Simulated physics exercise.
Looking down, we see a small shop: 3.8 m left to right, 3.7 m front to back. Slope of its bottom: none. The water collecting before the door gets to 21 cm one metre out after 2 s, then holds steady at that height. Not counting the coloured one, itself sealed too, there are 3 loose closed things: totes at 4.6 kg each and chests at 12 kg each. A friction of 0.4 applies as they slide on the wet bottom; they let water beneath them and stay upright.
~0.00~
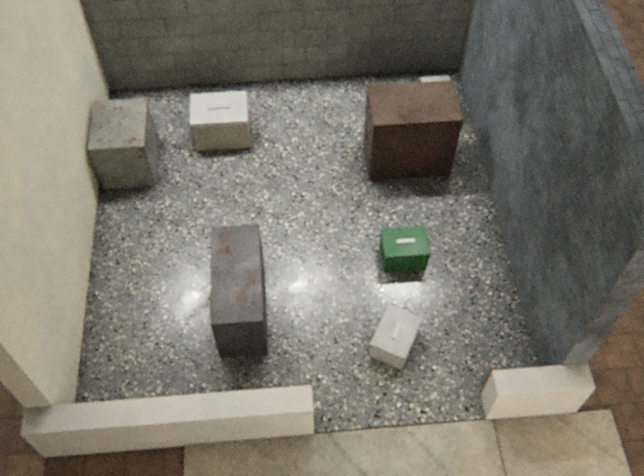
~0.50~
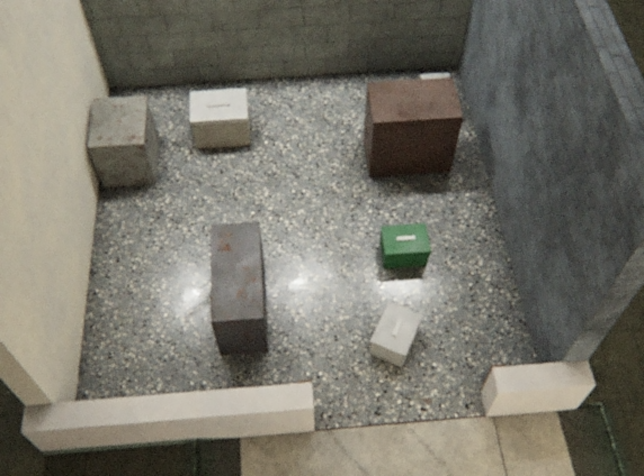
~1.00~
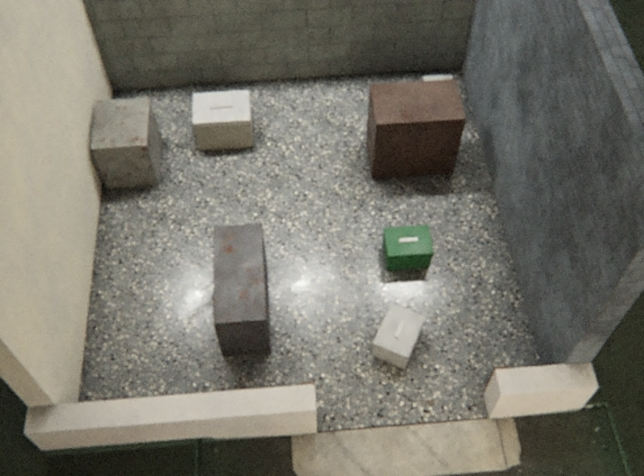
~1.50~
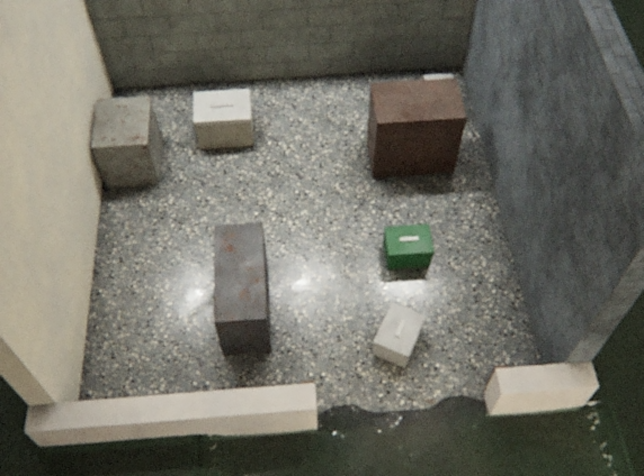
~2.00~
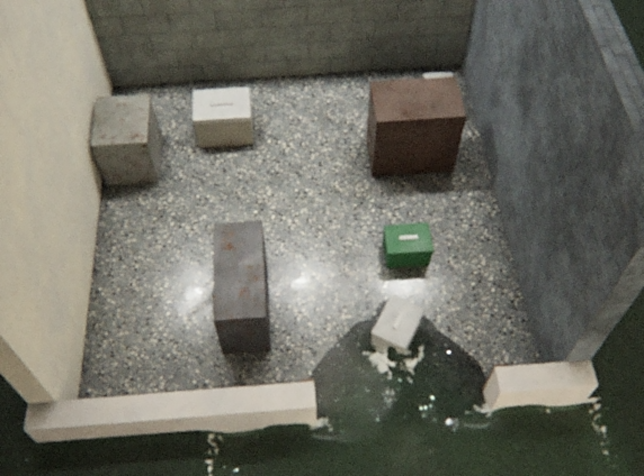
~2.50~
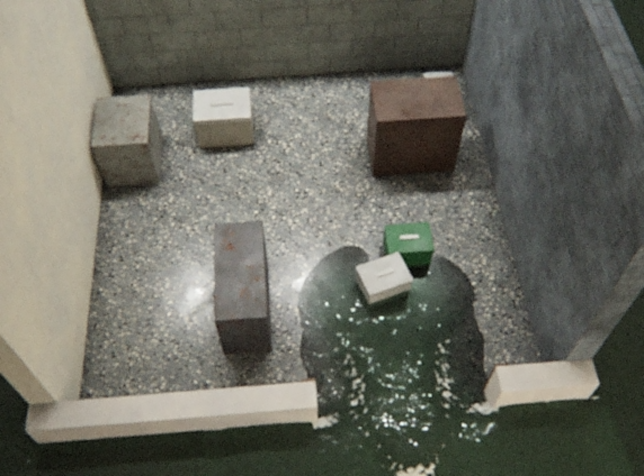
Dark water crept over the paving outside a small walled room, then poured in through the front gap and pushed a small white box up against the green one, while the other blocks stayed still.
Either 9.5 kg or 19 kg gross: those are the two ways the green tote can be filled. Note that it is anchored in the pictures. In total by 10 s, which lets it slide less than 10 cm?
Answer: Neither.
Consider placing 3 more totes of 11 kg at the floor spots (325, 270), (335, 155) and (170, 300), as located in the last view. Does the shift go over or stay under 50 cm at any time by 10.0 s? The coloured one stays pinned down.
In turn: Over, over, less.
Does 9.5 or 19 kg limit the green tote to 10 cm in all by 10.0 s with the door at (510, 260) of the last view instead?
In that setup neither mass works.
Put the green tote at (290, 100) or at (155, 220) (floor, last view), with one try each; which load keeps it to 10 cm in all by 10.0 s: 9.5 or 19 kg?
Result, try 1: Both fail; try 2: Both fail.
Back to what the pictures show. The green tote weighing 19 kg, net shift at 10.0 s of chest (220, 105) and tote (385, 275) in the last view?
The first is 80 cm from its start, the second 250 cm.
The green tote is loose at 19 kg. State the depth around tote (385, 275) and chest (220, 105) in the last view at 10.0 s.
Around 15 cm and 17 cm.
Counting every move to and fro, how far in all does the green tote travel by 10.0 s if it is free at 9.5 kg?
450 cm in all.
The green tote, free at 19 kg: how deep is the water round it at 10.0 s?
16 cm, roughly.
After 3.5 s the green tote would be 71 cm from its start with 9.5 kg and 35 cm from its start with 19 kg; 6 cm of water round it then.
After 4.5 s the green tote would be 77 cm from its start with 9.5 kg and 63 cm from its start with 19 kg; 7 cm of water round it then.
After 7.0 s the green tote would be 149 cm from its start with 9.5 kg and 66 cm from its start with 19 kg; 14 cm of water round it then.
After 10.0 s the green tote would be 204 cm from its start with 9.5 kg and 118 cm from its start with 19 kg; 16 cm of water round it then.
